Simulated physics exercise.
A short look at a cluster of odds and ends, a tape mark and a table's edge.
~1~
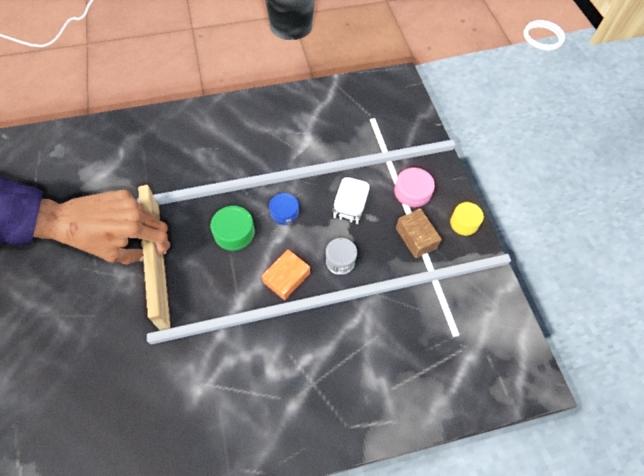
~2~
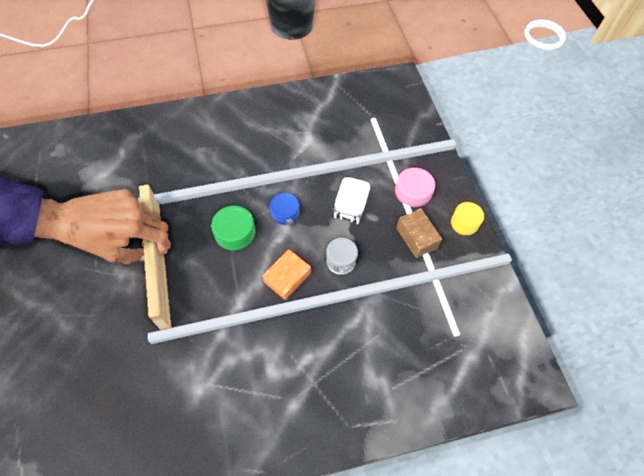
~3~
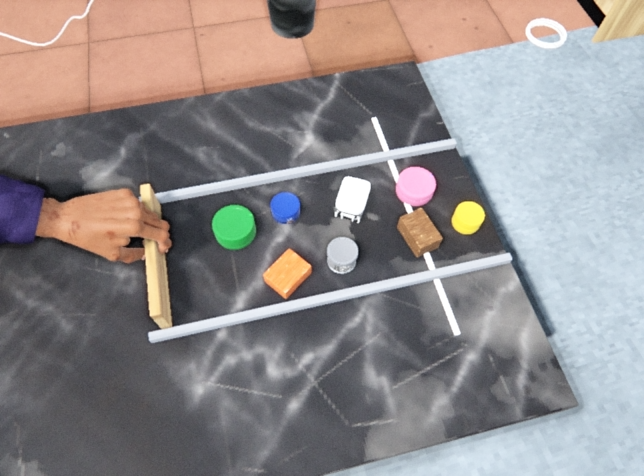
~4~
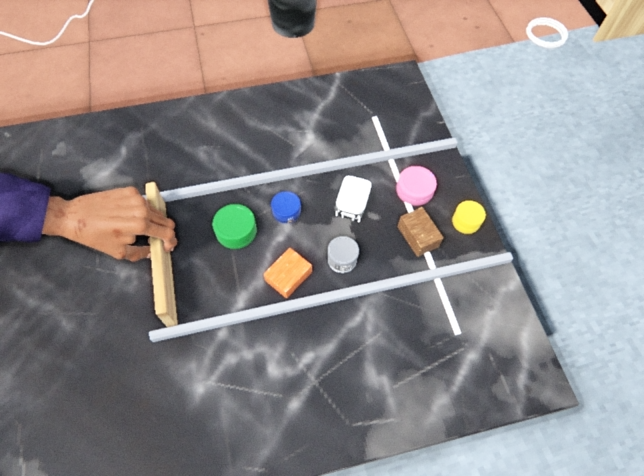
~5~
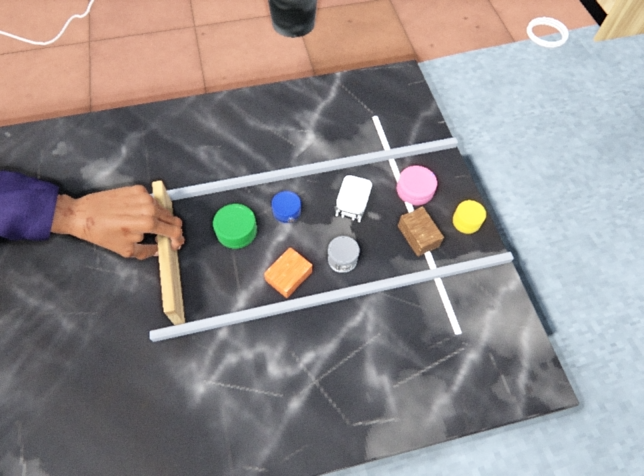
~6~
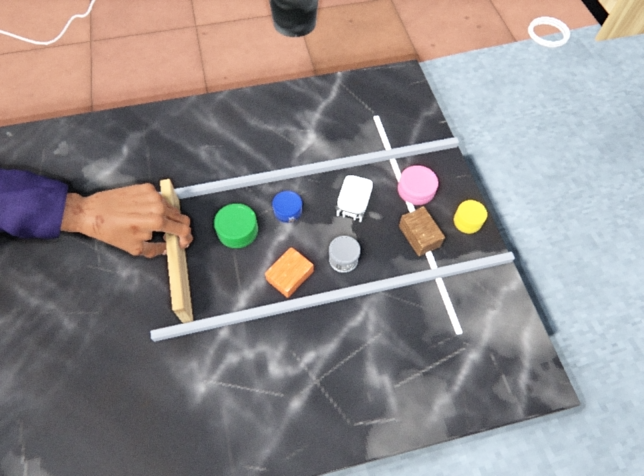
On a dark marbled table, a hand slides a wooden board slightly right toward small objects.
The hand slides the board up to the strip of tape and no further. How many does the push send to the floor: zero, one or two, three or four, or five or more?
As it turns out, the number that fall off is one or two.
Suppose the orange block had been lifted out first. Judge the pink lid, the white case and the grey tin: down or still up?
The pink lid comes down; the white case stays on; the grey tin holds on.
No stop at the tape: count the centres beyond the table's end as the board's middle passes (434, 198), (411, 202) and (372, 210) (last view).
It would be 2, 1 and 0.
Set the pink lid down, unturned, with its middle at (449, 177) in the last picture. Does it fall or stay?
From there it drops off.
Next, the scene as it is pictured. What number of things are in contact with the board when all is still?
4 of them.
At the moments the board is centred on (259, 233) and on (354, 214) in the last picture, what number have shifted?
At the one place 3, at the other 7.
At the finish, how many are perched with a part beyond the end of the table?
That would be 1.
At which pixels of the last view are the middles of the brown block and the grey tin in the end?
About (458, 215), and the other about (436, 226).
A little later, none off yet; yellow lid at rest near (470, 217); pink lid at rest near (418, 185); brown block at rest near (421, 232).
Next, none off yet; yellow lid at rest near (470, 217); pink lid shifted about its own width near (446, 175); brown block shifted a little near (430, 226).
When it is over, the number that fall off is one or two; down, pink lid.
